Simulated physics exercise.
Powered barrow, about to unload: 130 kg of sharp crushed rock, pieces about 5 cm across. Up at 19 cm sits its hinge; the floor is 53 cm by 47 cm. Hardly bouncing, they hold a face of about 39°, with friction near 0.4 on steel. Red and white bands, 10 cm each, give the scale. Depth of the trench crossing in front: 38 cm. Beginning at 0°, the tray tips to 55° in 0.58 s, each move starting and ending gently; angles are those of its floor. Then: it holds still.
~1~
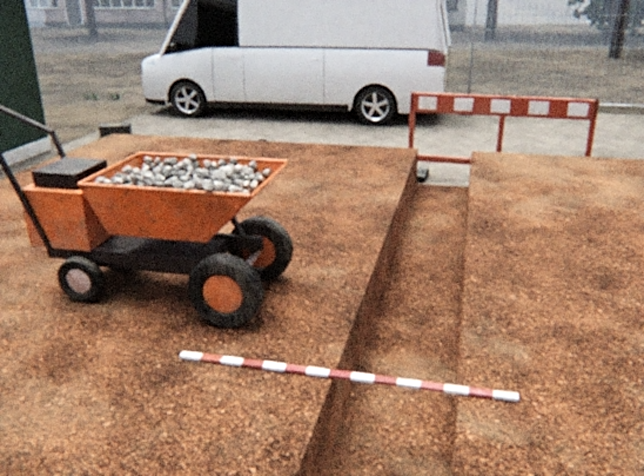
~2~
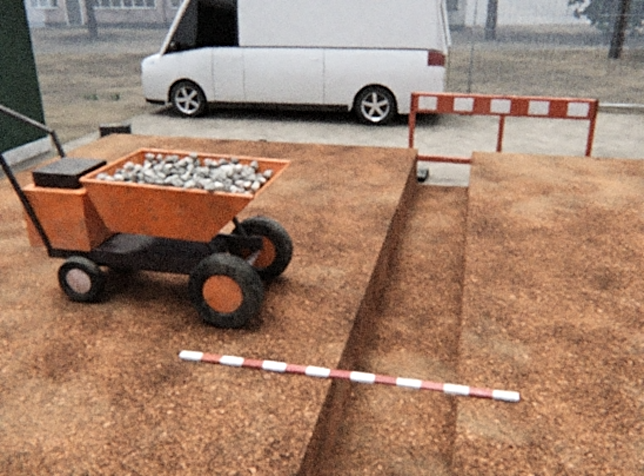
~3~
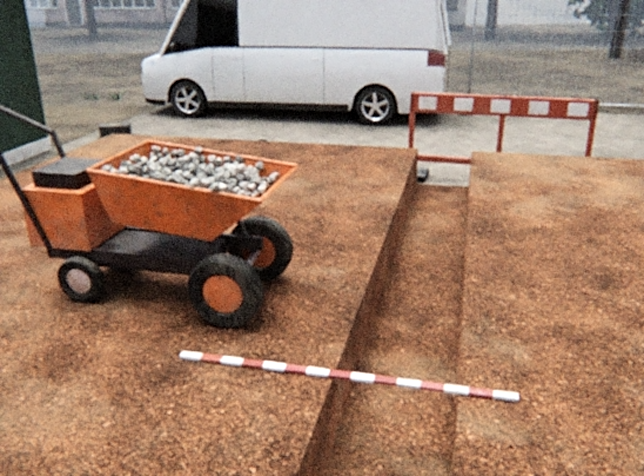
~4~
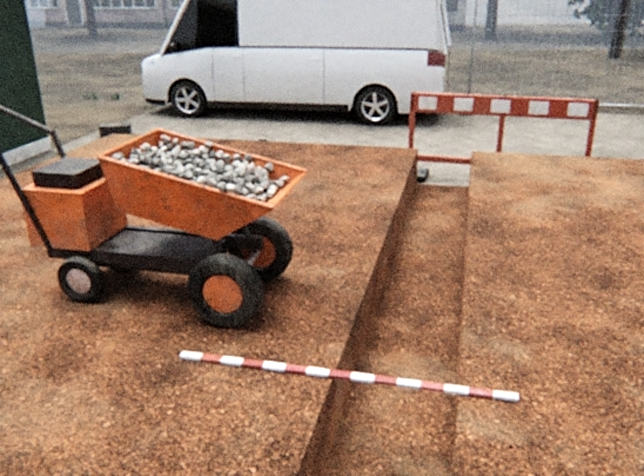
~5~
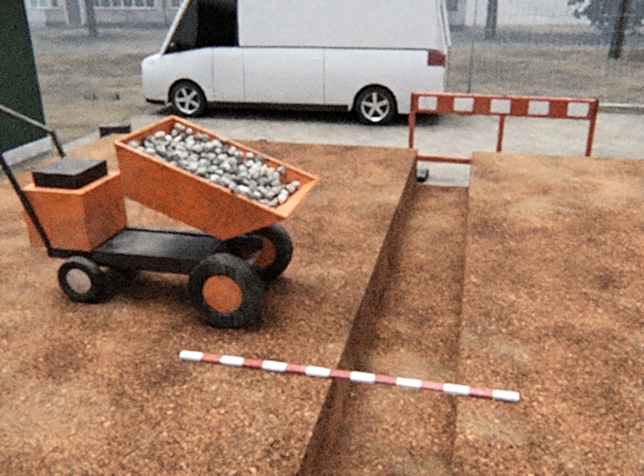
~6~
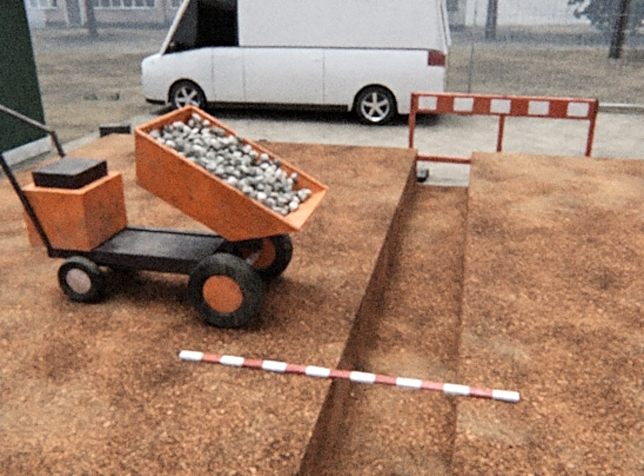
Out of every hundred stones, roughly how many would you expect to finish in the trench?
Close to 57 in every hundred.
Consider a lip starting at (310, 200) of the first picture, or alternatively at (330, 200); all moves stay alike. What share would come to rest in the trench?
Result: Close to 40 then close to 35 per cent.
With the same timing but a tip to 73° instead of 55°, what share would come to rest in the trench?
Near 100 per cent then.
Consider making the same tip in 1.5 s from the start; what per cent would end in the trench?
Then some 30 per cent would.
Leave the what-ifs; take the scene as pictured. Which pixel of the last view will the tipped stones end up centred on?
Their middle ends up near (414, 374).
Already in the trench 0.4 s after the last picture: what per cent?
Something like 5 in a hundred.
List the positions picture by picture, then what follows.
In the first frame, the tray is at 0°, its lip at (250, 196); the top of the load is at (211, 169).
The second frame shows lip at (254, 197), floor tilted 2°, highest stones at (193, 168).
The third frame shows lip at (262, 201), floor tilted 6°, highest stones at (165, 156).
In the fourth frame, the tray is at 13°, its lip at (274, 208); the top of the load is at (166, 148).
In the fifth frame, the tray is at 20°, its lip at (287, 218); the top of the load is at (174, 138).
The sixth frame shows lip at (299, 230), floor tilted 29°, highest stones at (186, 127).
Then, 0.1 s after the last picture the floor is at 46°, 100 % in the tray; the foremost stones are at (314, 225).
Then, 0.4 s after the last picture the floor is at 55°, 92 % in the tray, 3 % short of the trench, 5 % in the trench; the foremost stones are at (373, 289).
Then, 0.7 s after the last picture the floor is at 55°, 53 % in the tray, 3 % short of the trench, 44 % in the trench; the foremost stones are at (454, 370).
Then, 2.7 s after the last picture the floor is at 55°, 41 % in the tray, 2 % short of the trench, 57 % in the trench; the foremost stones are at (454, 366).
